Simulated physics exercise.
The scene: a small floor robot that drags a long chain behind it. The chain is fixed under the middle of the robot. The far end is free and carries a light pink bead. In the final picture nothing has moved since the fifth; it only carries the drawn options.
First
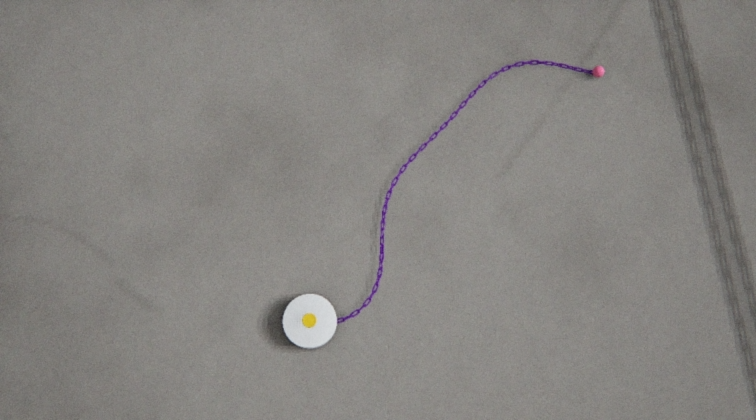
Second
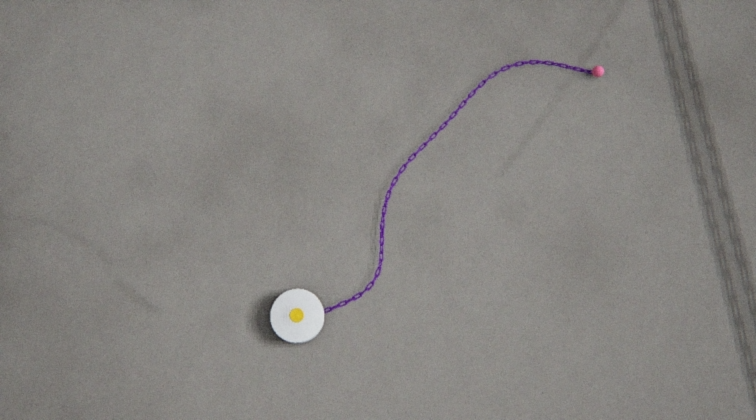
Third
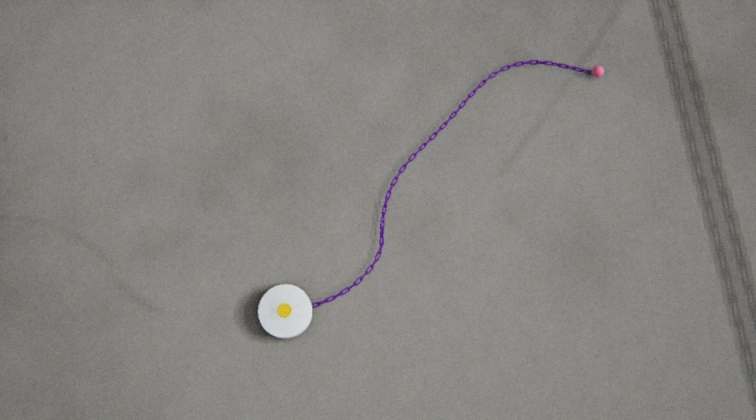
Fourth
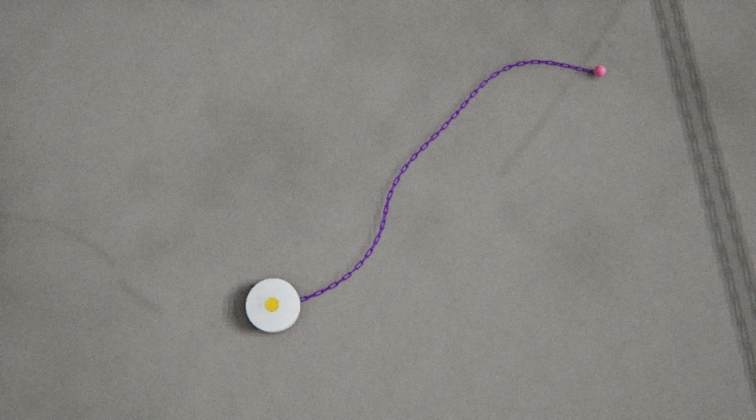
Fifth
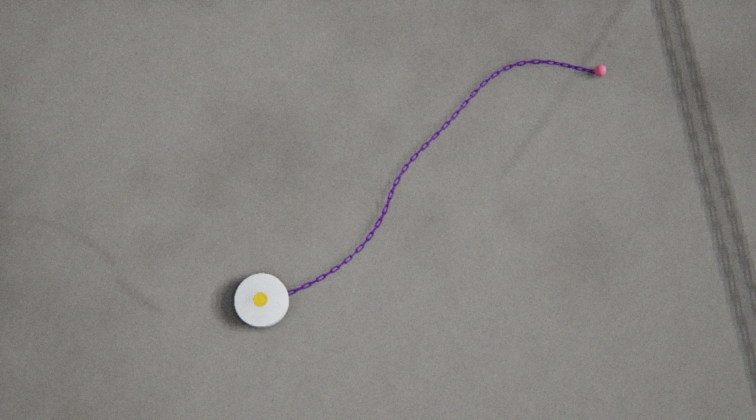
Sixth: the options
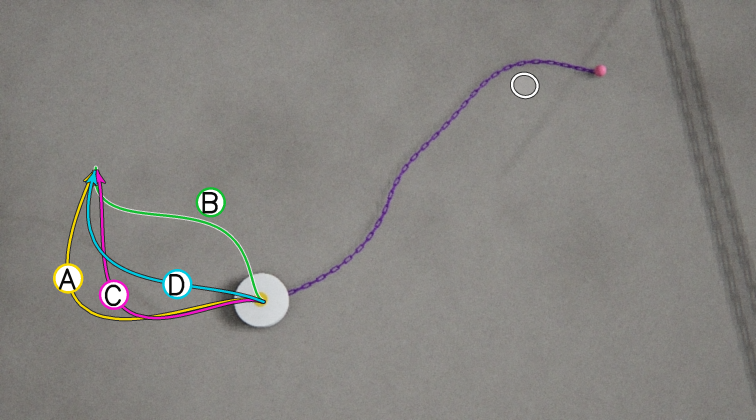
A round white robot with a yellow dot crept a short way left and slightly upward across a gray floor, pulling the near part of its purple chain straighter while the pink bead end stayed still.
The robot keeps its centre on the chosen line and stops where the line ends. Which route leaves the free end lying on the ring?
Route B brings it to the ring.
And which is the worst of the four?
That is A.
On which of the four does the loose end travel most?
Route A.
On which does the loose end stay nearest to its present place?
B.
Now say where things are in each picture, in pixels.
The first picture shows free end (598, 72); robot (310, 321).
The second picture shows robot (298, 316); free end (598, 71).
The third picture shows robot (286, 312); free end (598, 71).
The fourth picture shows robot (274, 306); free end (600, 71).
The fifth picture shows robot (262, 301); free end (600, 71).
On the marked copy, A from (264, 302) via (97, 315) to (94, 171); B from (264, 302) via (186, 218) to (96, 168); C from (264, 302) via (121, 305) to (97, 171); D from (264, 302) via (135, 274) to (95, 171); the ring at (525, 85).
Following B. Soon after the start, robot (214, 225), middle of the chain (425, 147), free end (600, 71).
Later, robot (122, 207), middle of the chain (352, 154), free end (550, 73).
In the end, robot (92, 165), middle of the chain (322, 158), free end (525, 83); the free end is on the ring.
As for the rest, A leaves the free end at (488, 111); C leaves the free end at (508, 98); D leaves the free end at (509, 96).
